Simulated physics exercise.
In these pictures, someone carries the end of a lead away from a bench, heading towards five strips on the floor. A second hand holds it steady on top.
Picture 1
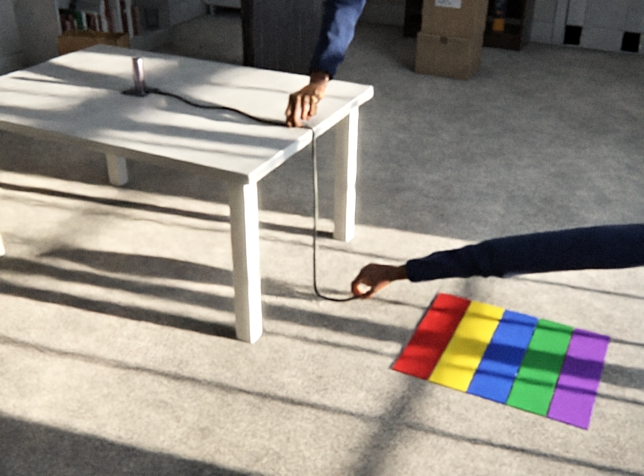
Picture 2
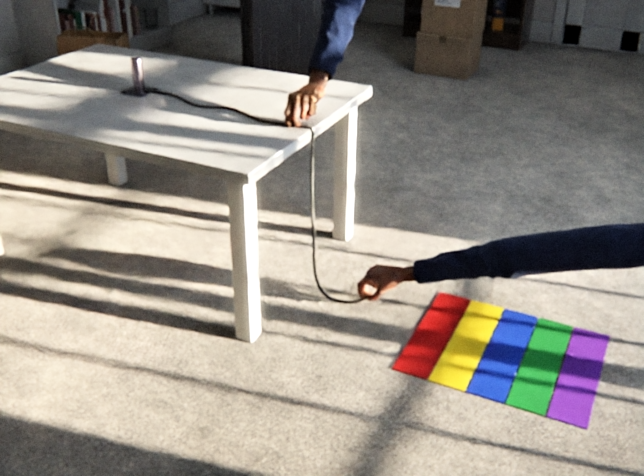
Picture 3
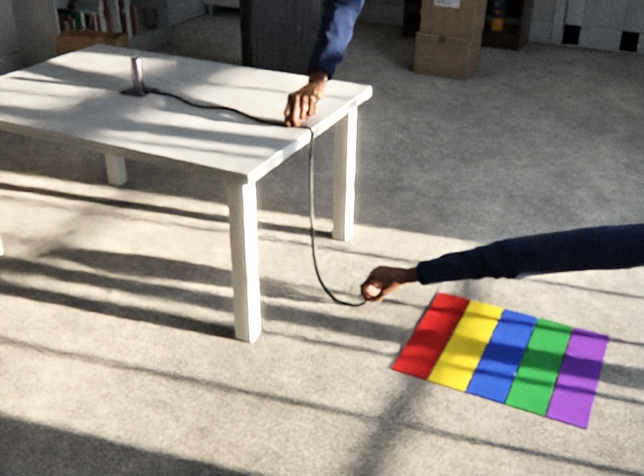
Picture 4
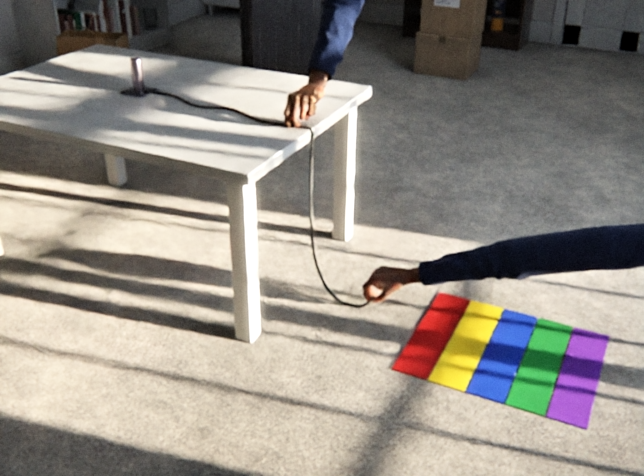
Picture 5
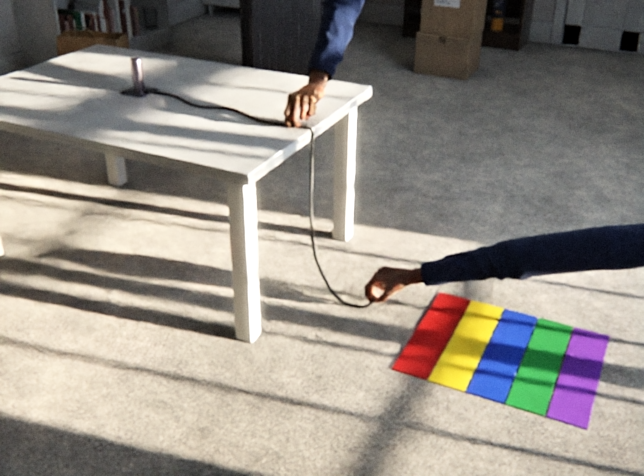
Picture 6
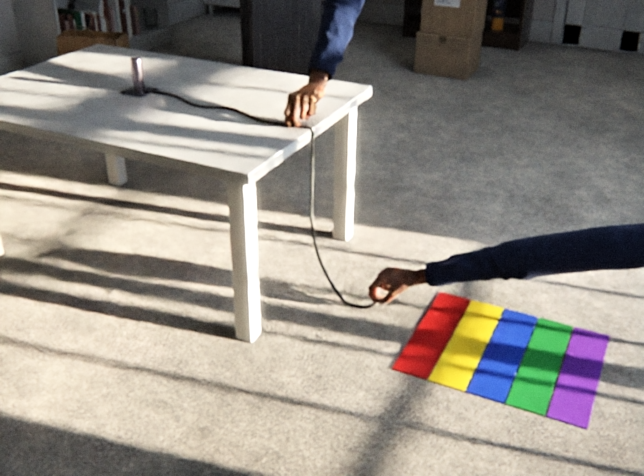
In a sunlit room with a grey carpet, seen from slightly above by a still camera, a white table stands at the left, with a cardboard box behind. A dark lead runs across the tabletop under one hand and hangs over the edge to another hand, near red, yellow, blue, green and purple strips. The lower hand draws the lead's end slightly rightward while the upper hand stays nearly still.
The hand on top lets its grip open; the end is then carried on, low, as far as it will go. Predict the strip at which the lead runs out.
I would say the yellow strip.
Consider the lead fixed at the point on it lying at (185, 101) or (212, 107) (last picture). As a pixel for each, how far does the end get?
Roughly (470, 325), then roughly (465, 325).
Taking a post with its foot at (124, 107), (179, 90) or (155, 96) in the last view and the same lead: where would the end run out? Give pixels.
(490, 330), (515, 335) and (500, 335).
Soon after, end near (412, 310); short of the strips.
Then, end near (448, 320); over red.
At full stretch, end near (471, 326); over yellow. It halts on the yellow strip.
